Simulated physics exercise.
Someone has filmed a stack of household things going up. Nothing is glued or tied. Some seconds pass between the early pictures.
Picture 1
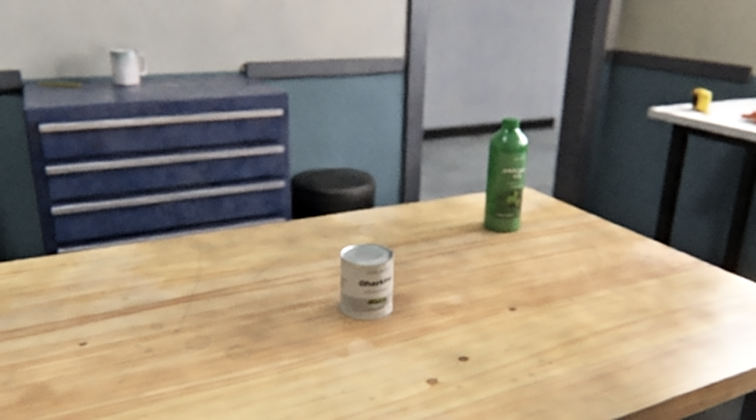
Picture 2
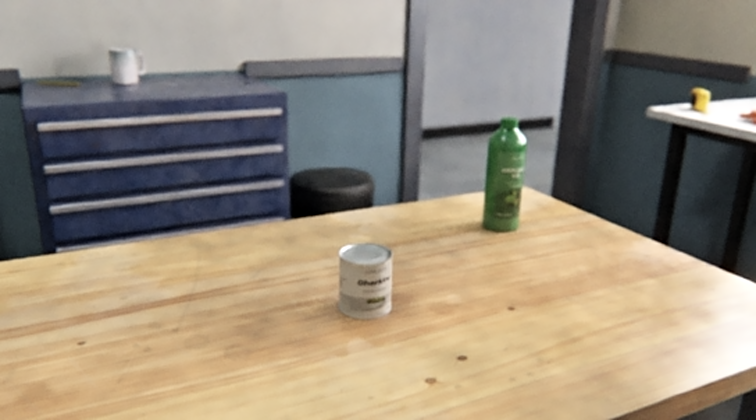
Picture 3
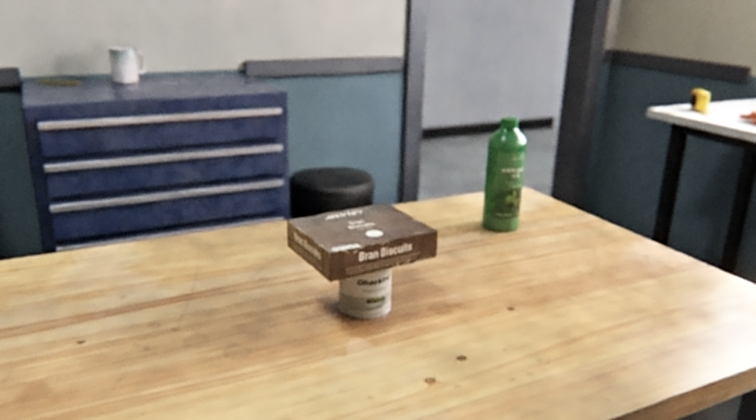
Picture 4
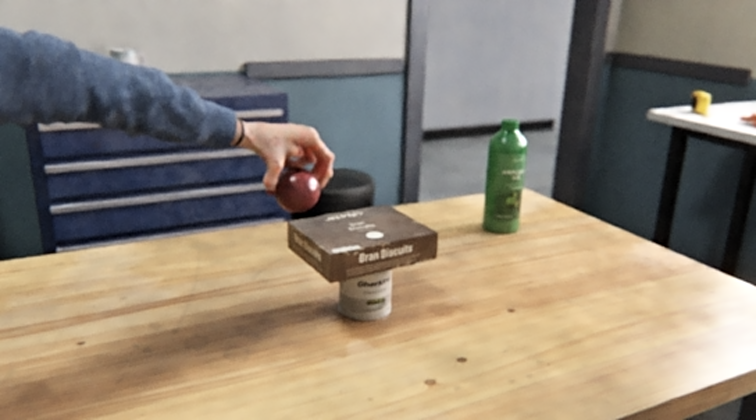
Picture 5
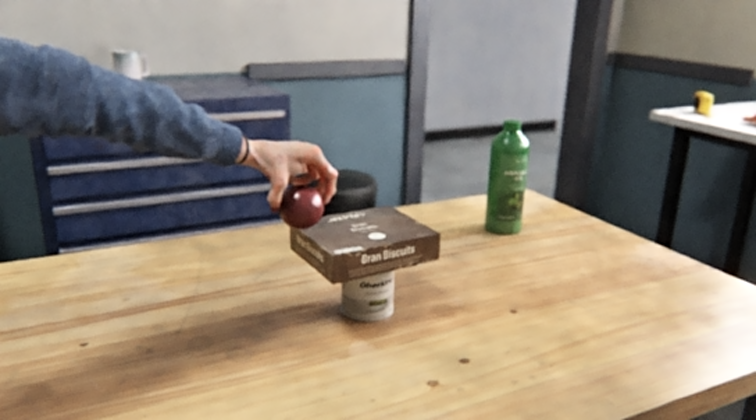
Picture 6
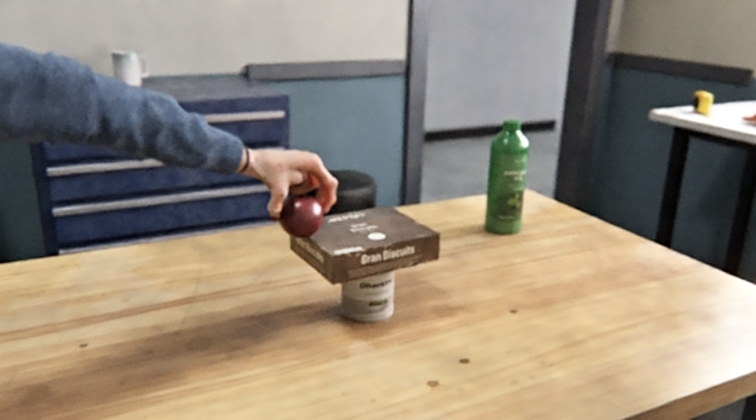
A hand lowers a red apple onto a brown packet atop a white pot.
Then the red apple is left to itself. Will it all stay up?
The pile comes apart.
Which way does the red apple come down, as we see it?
It goes to the left.
Then, 0.40 s later than the last frame, red apple now fallen.
Then, 0.60 s later than the last frame, nothing new.
When it is over, fallen, red apple; the other 3 as before. End places, in pixels of the last picture, red apple near (253, 314). The pile gives way.
